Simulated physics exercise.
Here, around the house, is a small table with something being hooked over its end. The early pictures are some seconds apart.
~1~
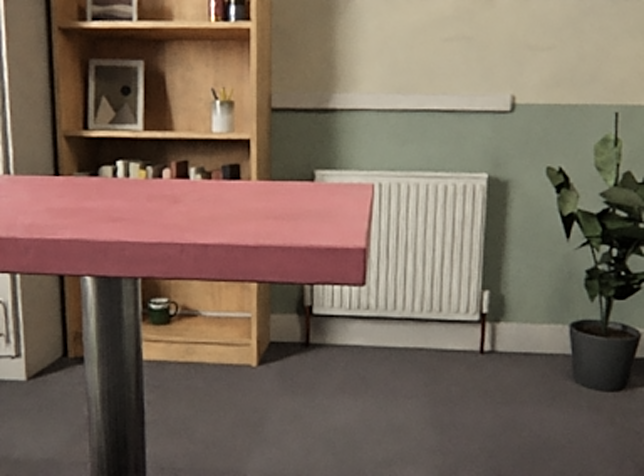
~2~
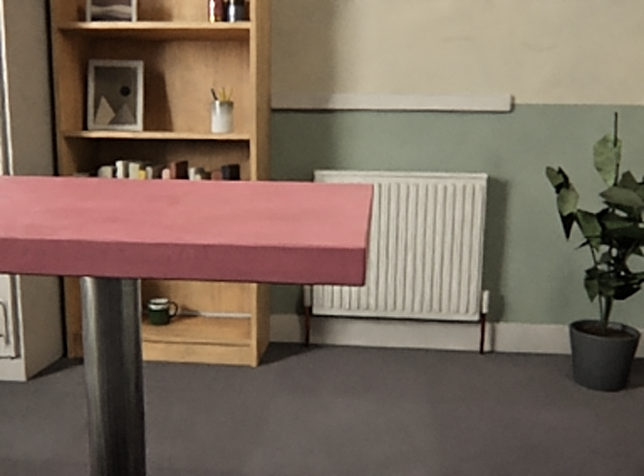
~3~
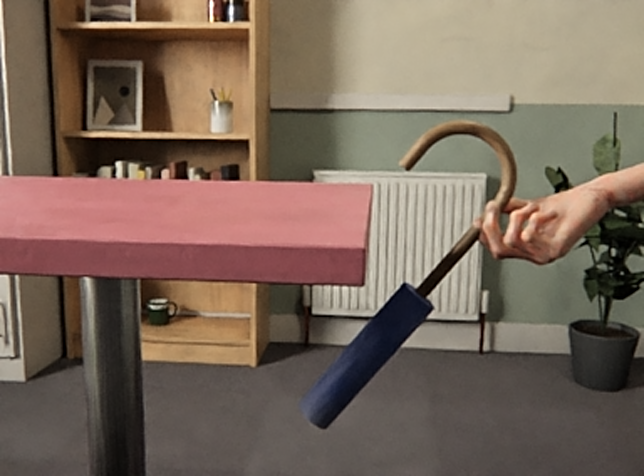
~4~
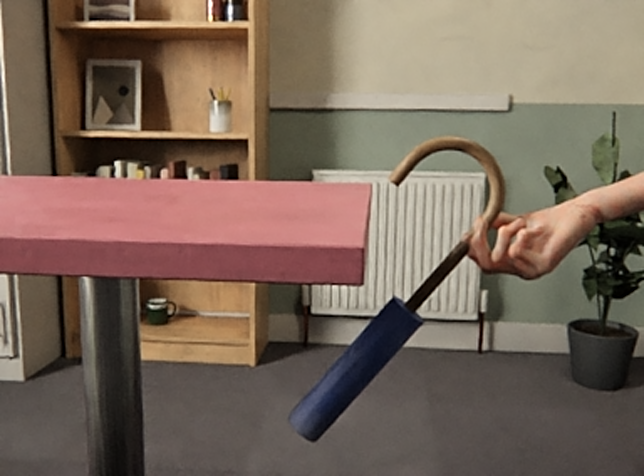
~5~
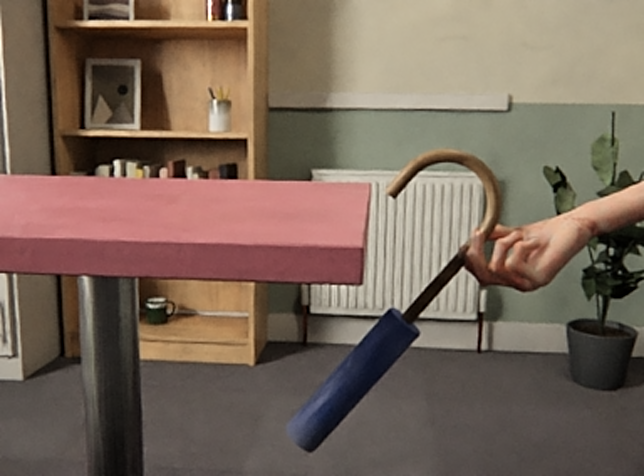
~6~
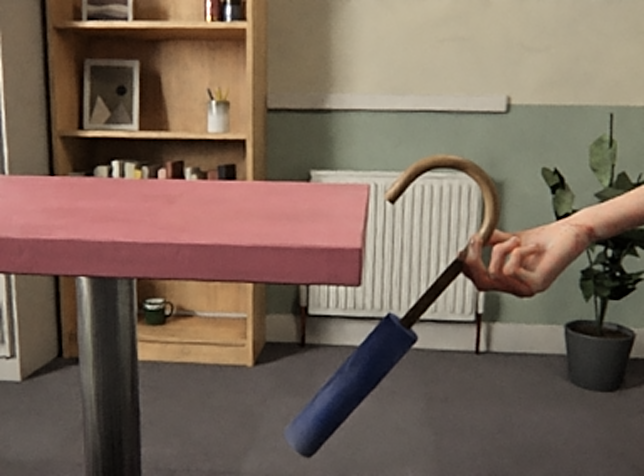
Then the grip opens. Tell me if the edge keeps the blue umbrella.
Here the blue umbrella falls to the floor.
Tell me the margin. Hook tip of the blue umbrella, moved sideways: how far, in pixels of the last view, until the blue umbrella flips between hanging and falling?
About 20 pixels left.
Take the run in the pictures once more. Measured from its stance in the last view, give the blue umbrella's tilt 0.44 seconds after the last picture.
Roughly 35 degrees from its pose in the last picture.
Then, 0.44 s on from there, blue umbrella on its way down.
Then, 1.54 s on from there, blue umbrella at the bottom.
In the end, the blue umbrella slips off.
